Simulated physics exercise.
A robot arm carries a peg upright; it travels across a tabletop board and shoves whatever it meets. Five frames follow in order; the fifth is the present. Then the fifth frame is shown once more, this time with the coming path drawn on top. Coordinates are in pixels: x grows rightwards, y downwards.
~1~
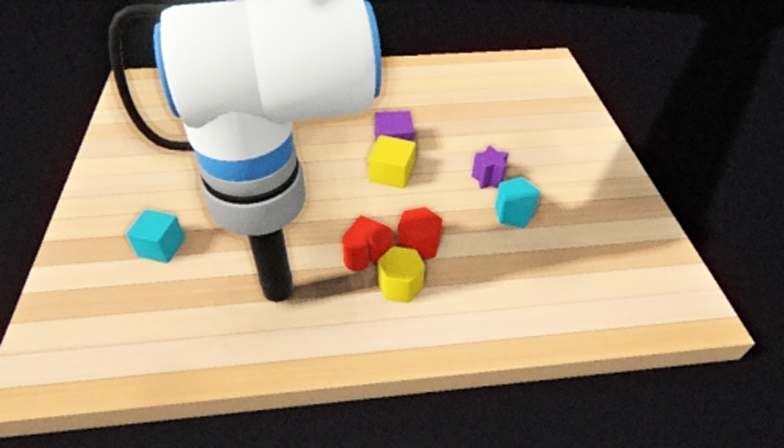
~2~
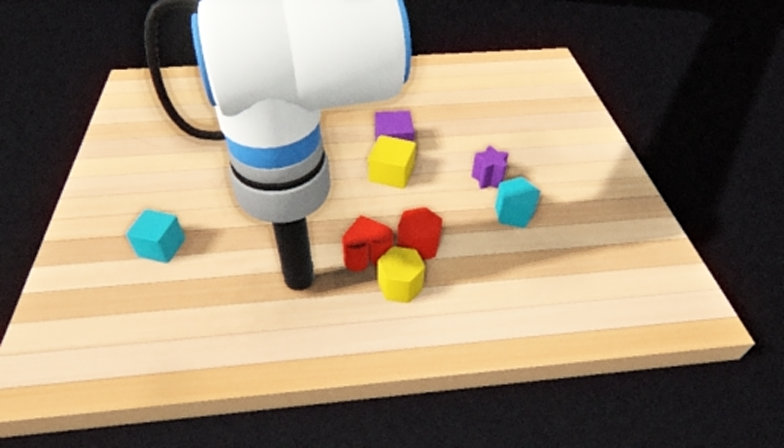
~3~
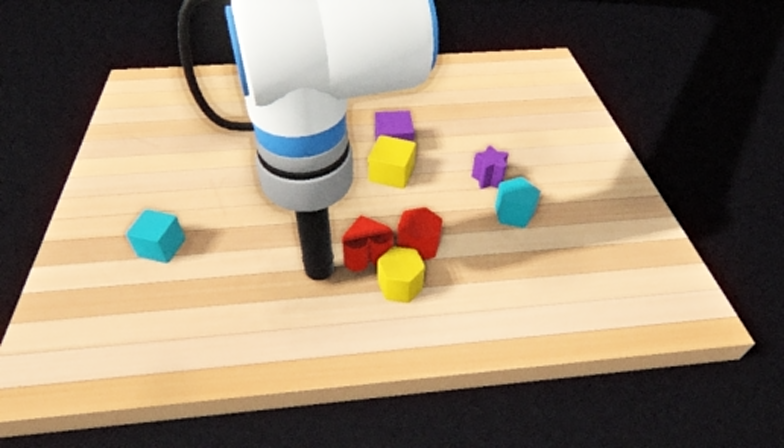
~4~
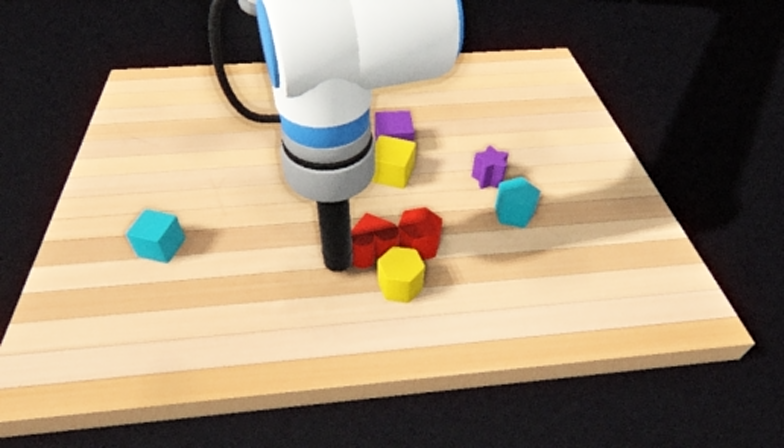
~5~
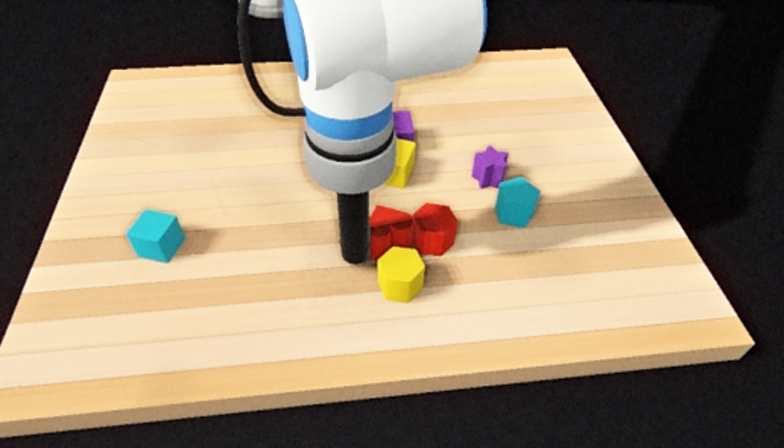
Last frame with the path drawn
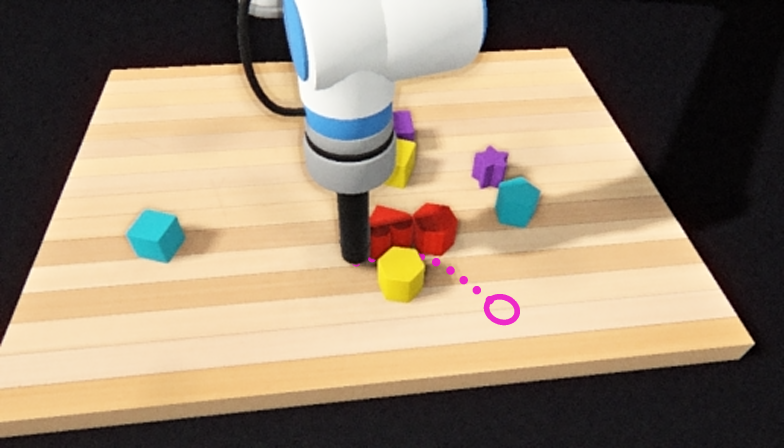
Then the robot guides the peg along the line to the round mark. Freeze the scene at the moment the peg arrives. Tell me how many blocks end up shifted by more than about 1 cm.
It moves two blocks.
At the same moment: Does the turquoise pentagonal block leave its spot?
I'd say no.
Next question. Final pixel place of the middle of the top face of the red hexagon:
My estimate: (453, 211).
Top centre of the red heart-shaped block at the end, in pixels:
Just about (414, 204).
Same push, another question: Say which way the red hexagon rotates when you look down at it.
It rotates clockwise.
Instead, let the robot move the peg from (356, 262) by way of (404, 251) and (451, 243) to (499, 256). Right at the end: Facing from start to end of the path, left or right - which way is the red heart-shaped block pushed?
My prediction: Leftwards.
The line goes from (356, 262) through (409, 255) and (458, 275) to (502, 309).
What follows on the original path. One third of the way, peg (410, 247); red heart-shaped block (413, 204), turned 60° anticlockwise; red hexagon (453, 211), turned 50° clockwise.
Two thirds of the way, peg (459, 268); red heart-shaped block (414, 204), turned 60° anticlockwise; red hexagon (453, 211), turned 50° clockwise.
At the end, peg (504, 302); red heart-shaped block (414, 204), turned 60° anticlockwise; yellow hexagon unmoved; red hexagon (453, 211), turned 50° clockwise; turquoise pentagonal block unmoved.
